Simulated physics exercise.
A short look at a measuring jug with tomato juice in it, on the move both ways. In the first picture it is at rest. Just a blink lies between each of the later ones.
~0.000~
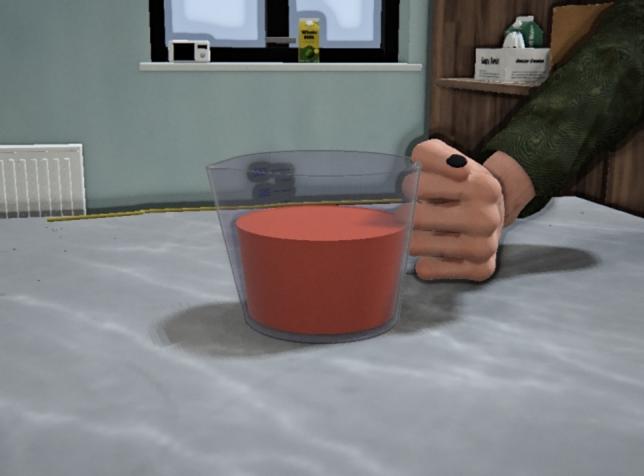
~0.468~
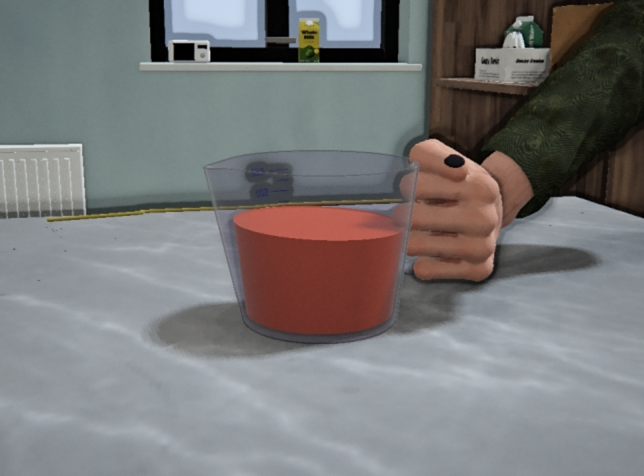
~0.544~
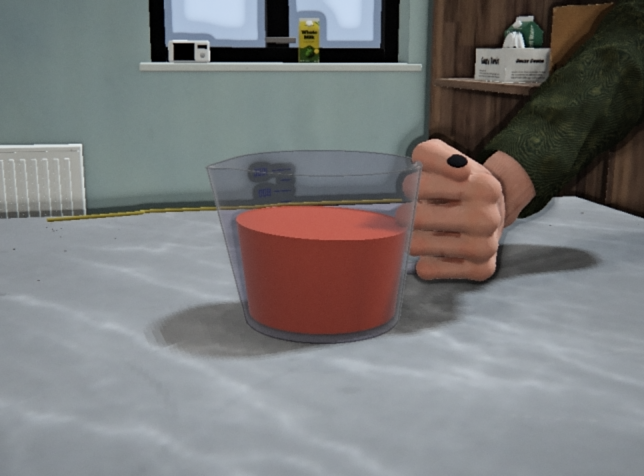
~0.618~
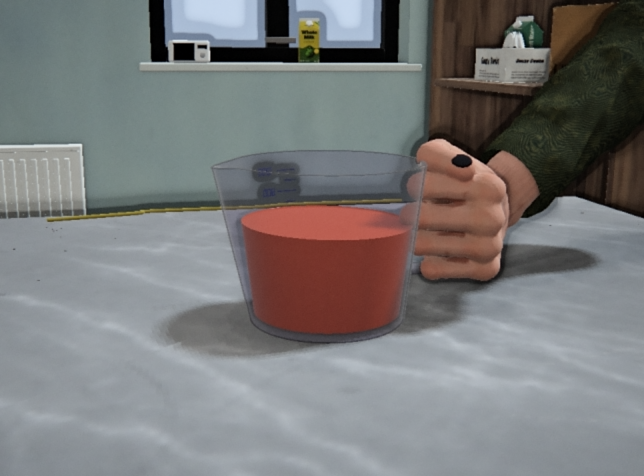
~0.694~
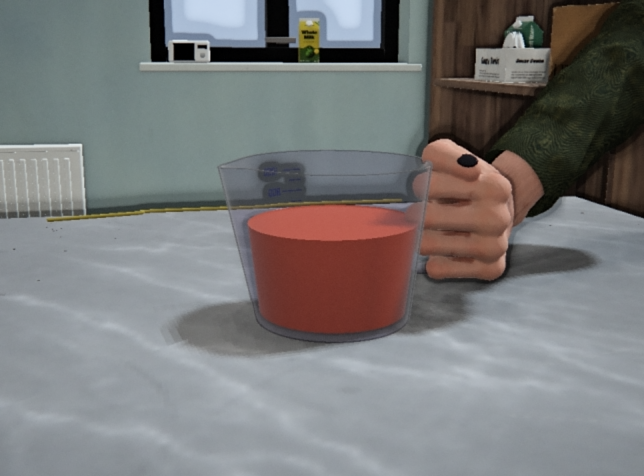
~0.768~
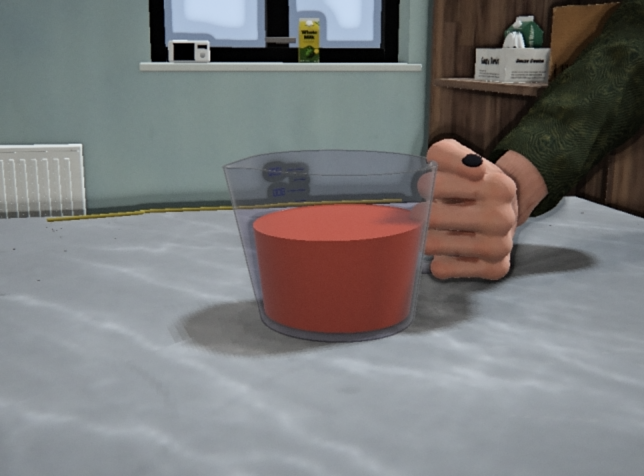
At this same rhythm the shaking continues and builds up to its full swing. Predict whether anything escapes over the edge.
It never brims over.
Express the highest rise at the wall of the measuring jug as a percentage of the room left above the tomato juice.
About 10 per cent.
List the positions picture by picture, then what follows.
In the first frame, measuring jug (322, 237) about two thirds full; at rest.
In the second frame, measuring jug about two thirds full, surface at (319, 223); surface about level.
In the third frame, measuring jug (322, 237) about two thirds full; surface about level.
In the fourth frame, measuring jug about two thirds full, surface at (328, 223); surface about level.
In the fifth frame, measuring jug (333, 236) about two thirds full; surface about level.
In the sixth frame, measuring jug about two thirds full, surface at (338, 222); surface about level.
After 1.1 s, the highest wave so far stays far below the rim.
After 5.2 s, the highest wave so far stays far below the rim; nothing has left it.
